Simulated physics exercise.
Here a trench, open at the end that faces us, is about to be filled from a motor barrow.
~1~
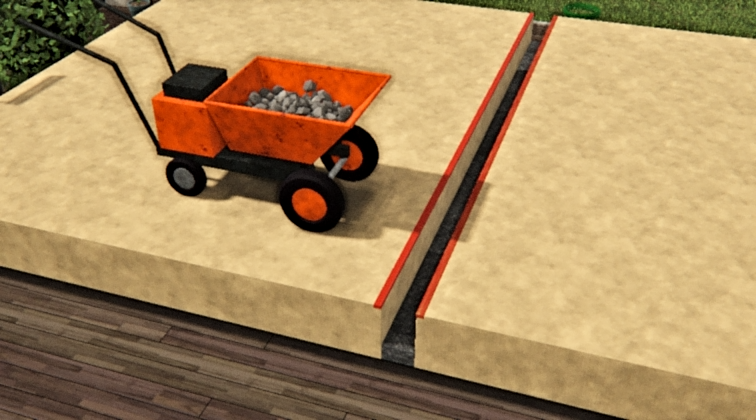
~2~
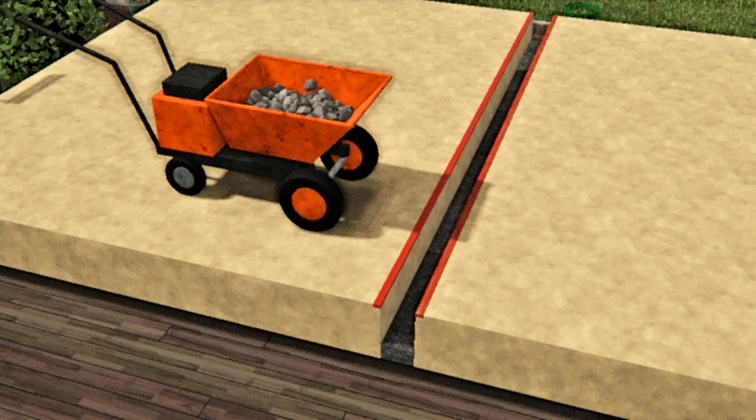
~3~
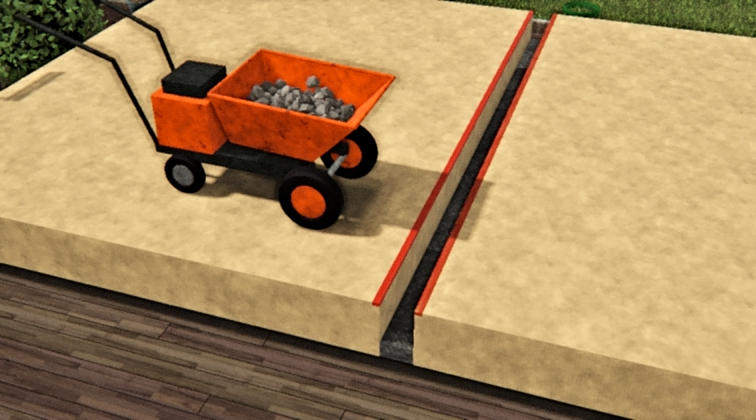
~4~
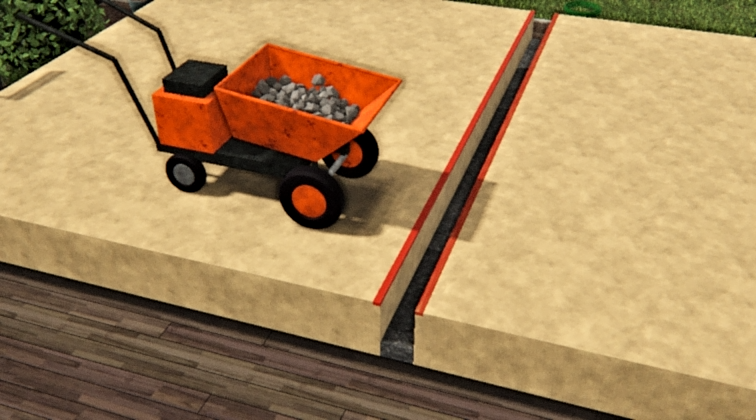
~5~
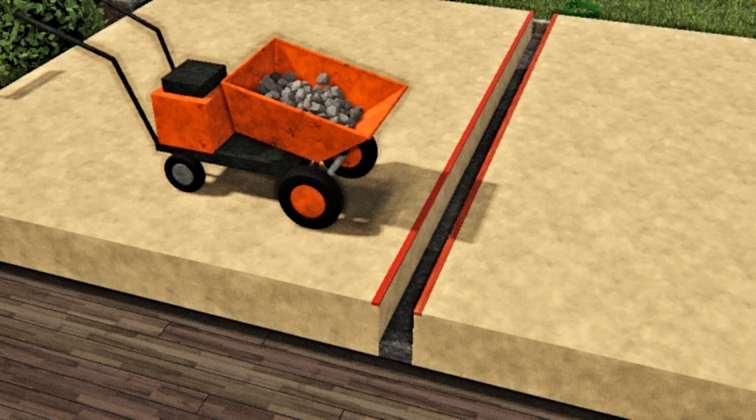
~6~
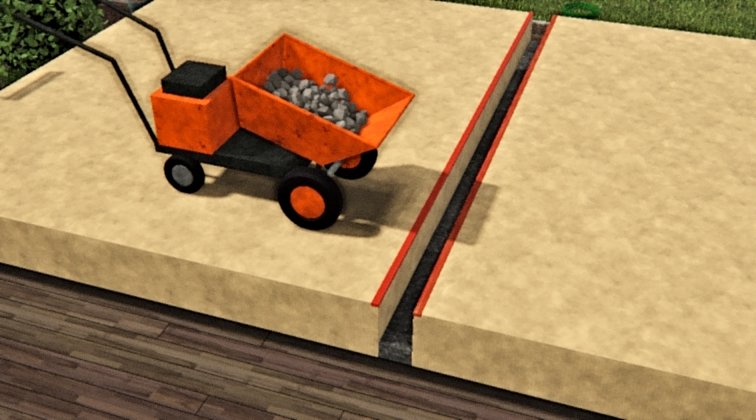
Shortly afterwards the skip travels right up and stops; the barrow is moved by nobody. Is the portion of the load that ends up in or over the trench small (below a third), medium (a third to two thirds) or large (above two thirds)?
Large.
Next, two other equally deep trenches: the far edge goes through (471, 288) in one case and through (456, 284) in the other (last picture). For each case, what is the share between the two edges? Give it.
100 %, then 100 %.
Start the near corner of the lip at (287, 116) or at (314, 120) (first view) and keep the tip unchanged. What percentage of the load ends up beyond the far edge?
You'd get 0 in a hundred the first time and 0 in a hundred the second.
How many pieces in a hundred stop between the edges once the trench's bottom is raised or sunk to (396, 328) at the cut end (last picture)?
It comes out near 60 percent.
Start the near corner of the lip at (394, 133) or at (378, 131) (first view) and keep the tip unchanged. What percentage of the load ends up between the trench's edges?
You'd get around 0 in a hundred, then 10 in a hundred.
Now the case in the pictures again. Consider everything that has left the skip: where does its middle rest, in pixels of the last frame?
Somewhere around (440, 243) in the final view.
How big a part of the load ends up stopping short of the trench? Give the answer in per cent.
I'd estimate about 0 per cent of the load.
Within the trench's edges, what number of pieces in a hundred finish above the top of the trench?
Estimate: Near 5 per cent.
Just after the last frame, skip tipped steeply; every one in the skip.
A moment on, skip tipped steeply; the larger part in the skip; about a tenth in or heaped over the trench; just a few beyond it; just a few falling.
Further on, skip tipped right over; about a tenth in the skip; the larger part in or heaped over the trench; about a tenth beyond it.
When it is over, skip tipped right over; the larger part in or heaped over the trench; about a tenth beyond it.
